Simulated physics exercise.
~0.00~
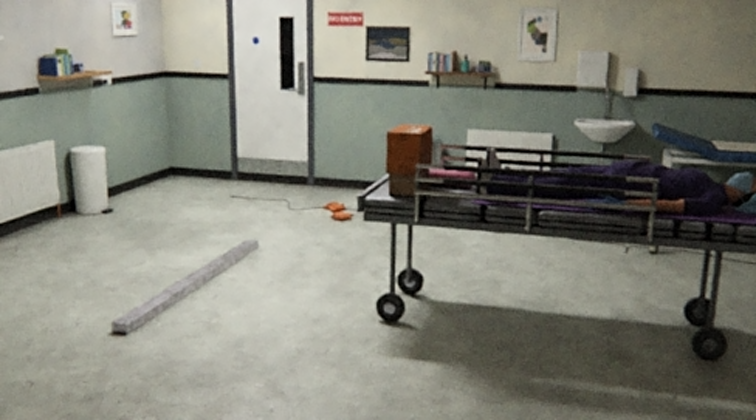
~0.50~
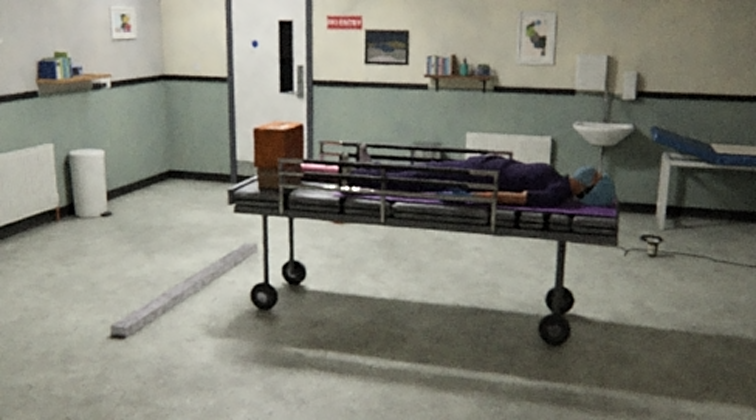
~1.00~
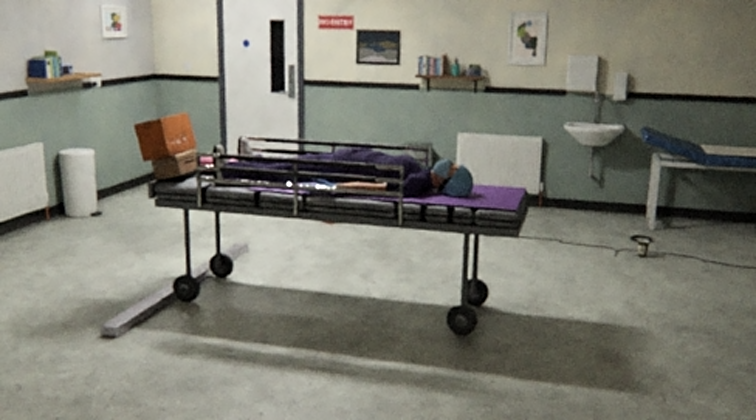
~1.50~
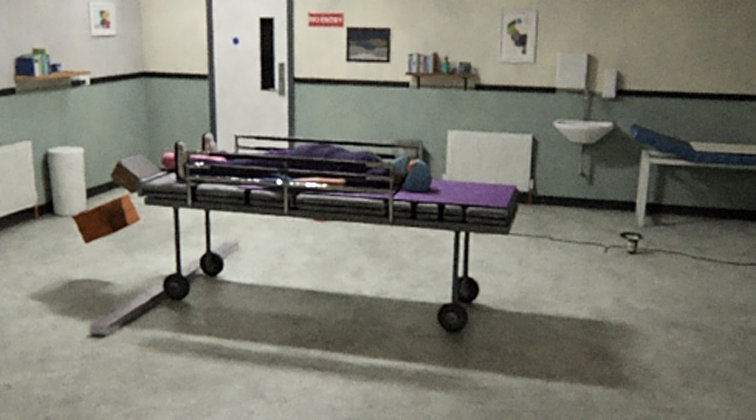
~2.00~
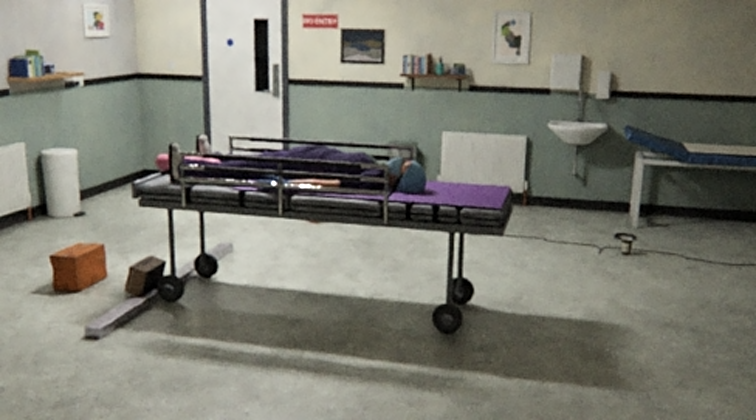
We see a ward trolley carrying a limp person roll left across a room to a low sill and stop; the orange and brown cases at its foot end tip off onto the floor, while the person slides slightly left and stays aboard with a pink object.
